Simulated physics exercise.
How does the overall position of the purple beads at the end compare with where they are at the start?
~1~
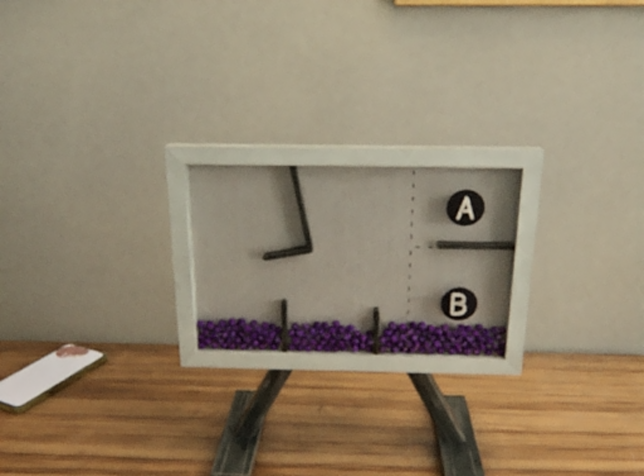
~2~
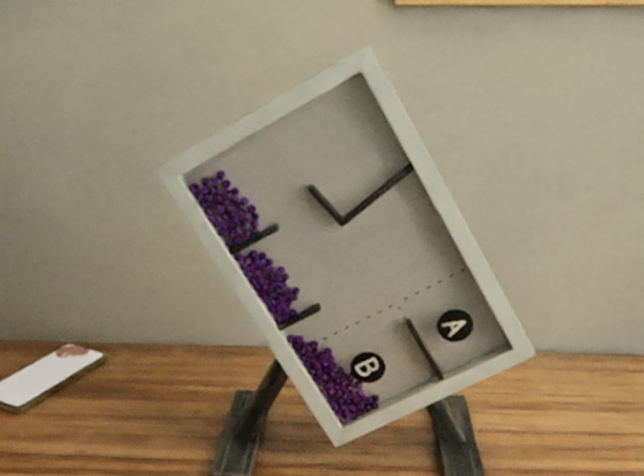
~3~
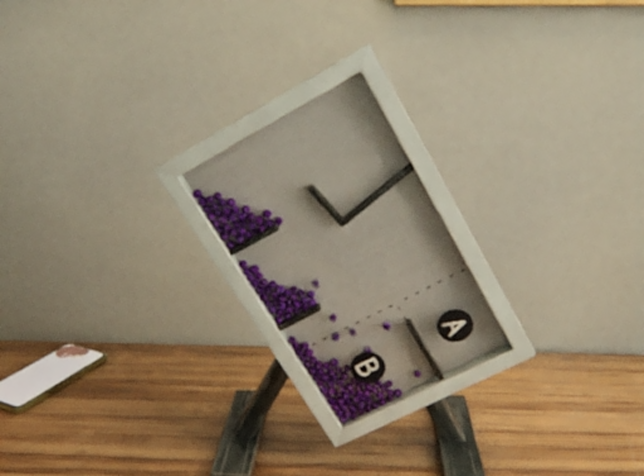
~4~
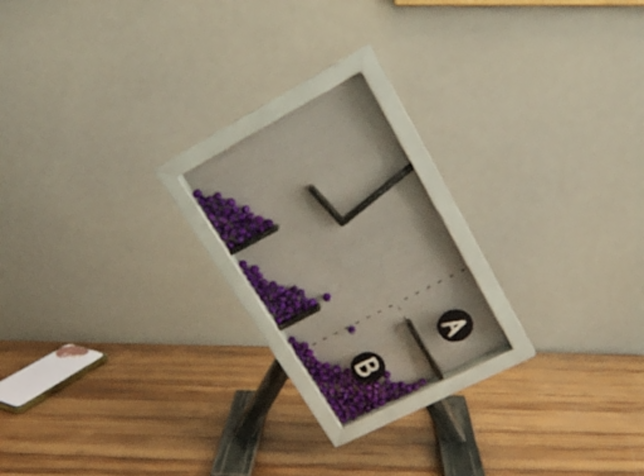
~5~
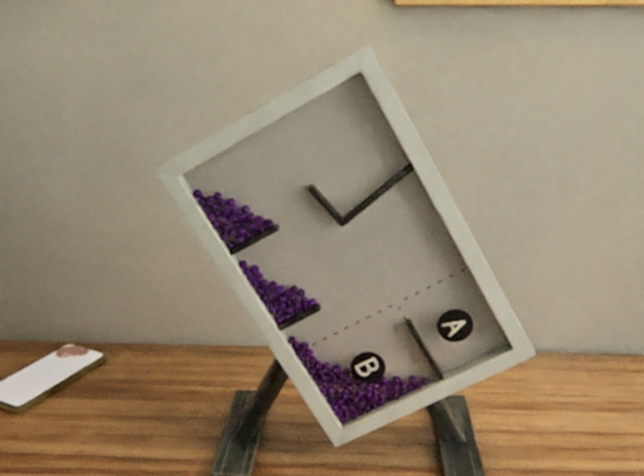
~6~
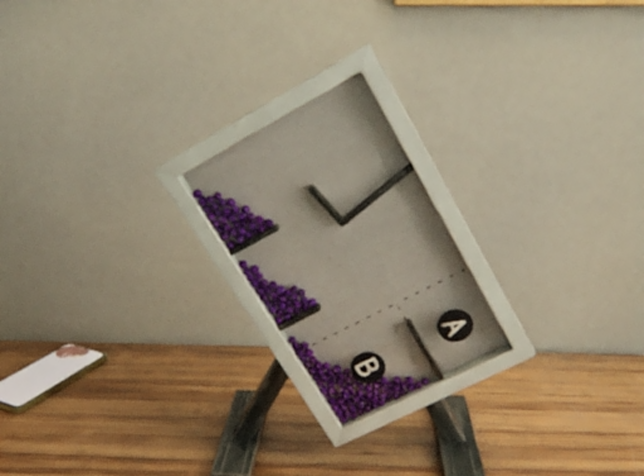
At the start the beads lie in a low layer along the bottom of the level case. At the end they are farther left and higher overall, resting in three heaps along the lower left side and bottom corner of the tilted case.
